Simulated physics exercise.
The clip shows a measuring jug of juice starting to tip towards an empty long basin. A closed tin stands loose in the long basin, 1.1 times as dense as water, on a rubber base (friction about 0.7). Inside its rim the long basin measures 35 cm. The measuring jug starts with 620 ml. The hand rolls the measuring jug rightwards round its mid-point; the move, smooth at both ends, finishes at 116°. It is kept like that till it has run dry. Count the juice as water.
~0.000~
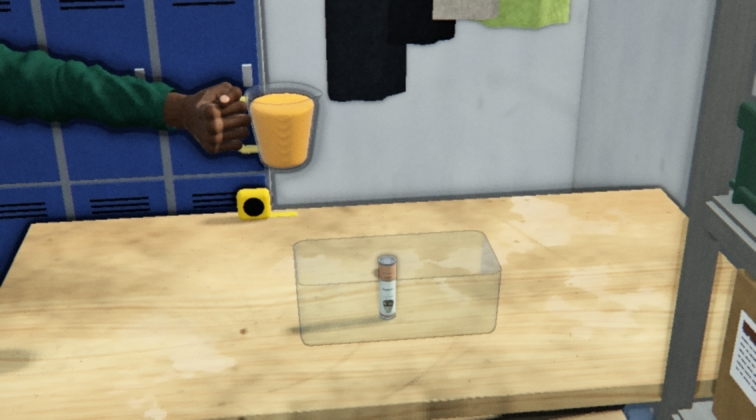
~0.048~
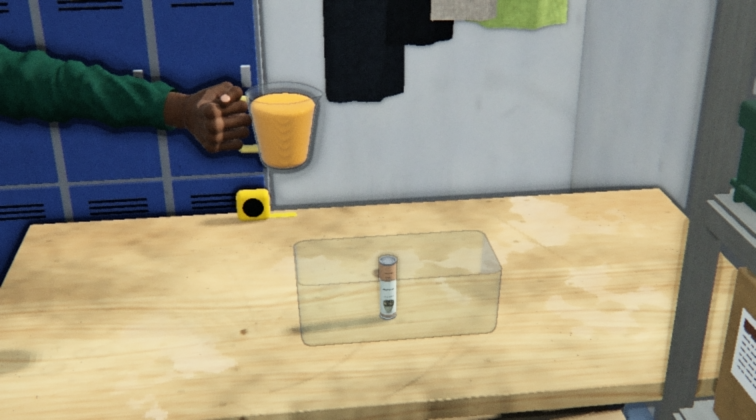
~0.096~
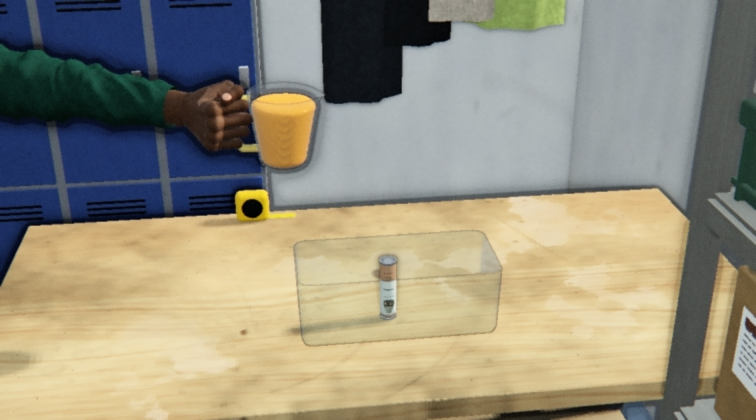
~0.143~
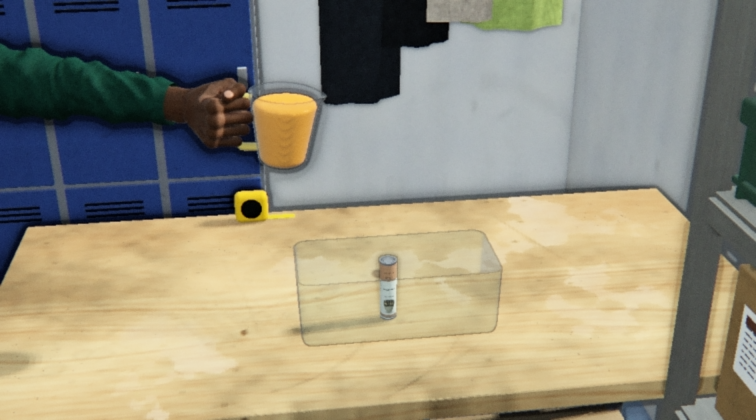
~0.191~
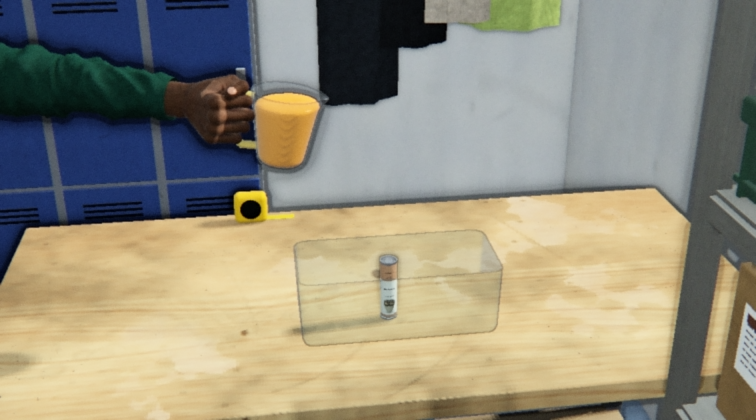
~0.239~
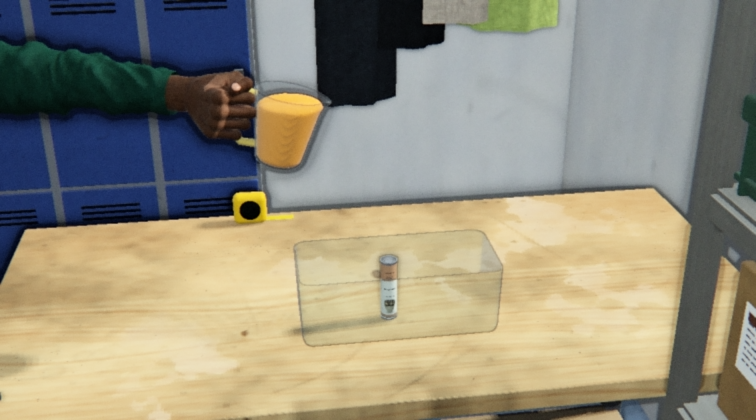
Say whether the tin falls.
It goes over.
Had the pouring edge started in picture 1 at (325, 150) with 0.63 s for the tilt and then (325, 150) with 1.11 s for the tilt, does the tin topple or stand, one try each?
First it topples; then it falls.
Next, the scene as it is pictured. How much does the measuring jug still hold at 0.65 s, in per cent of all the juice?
Some 68 per cent.
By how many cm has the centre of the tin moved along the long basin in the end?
Some 11.0 cm.
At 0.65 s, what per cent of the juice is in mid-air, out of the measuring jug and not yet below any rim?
About 28 per cent.
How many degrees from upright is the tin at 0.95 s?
Near 0° from upright.
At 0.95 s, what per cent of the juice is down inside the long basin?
Near 62 in a hundred.
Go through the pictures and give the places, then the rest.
In the first picture, tilt 0°; pouring edge (323, 92); surface from (249, 104) to (314, 101); the long basin's rim runs from (295, 264) to (493, 251); the tin's top is at (387, 263).
In the second picture, tilt 1°; pouring edge (323, 92); surface from (250, 104) to (315, 100).
In the third picture, tilt 2°; pouring edge (324, 93); surface from (251, 103) to (316, 102).
In the fourth picture, tilt 5°; pouring edge (326, 95); surface from (252, 103) to (317, 102).
In the fifth picture, tilt 8°; pouring edge (329, 97); surface from (254, 103) to (320, 102).
In the sixth picture, tilt 13°; pouring edge (331, 101); surface from (257, 104) to (323, 102).
Then, 0.65 s in, the tilt is 73° and 68 per cent is still to pour; the tin stands where it began.
Then, 0.95 s in, the tilt is 110° and 9 per cent is still to pour; the tin stands where it began.
Then, 1.27 s in, the tilt is 116° and 0 per cent is still to pour; the tin leans 59°.
Then, 1.61 s in, the tilt is 116° and 0 per cent is still to pour; the tin lies on its side.
Finally, the tin lies on its side.
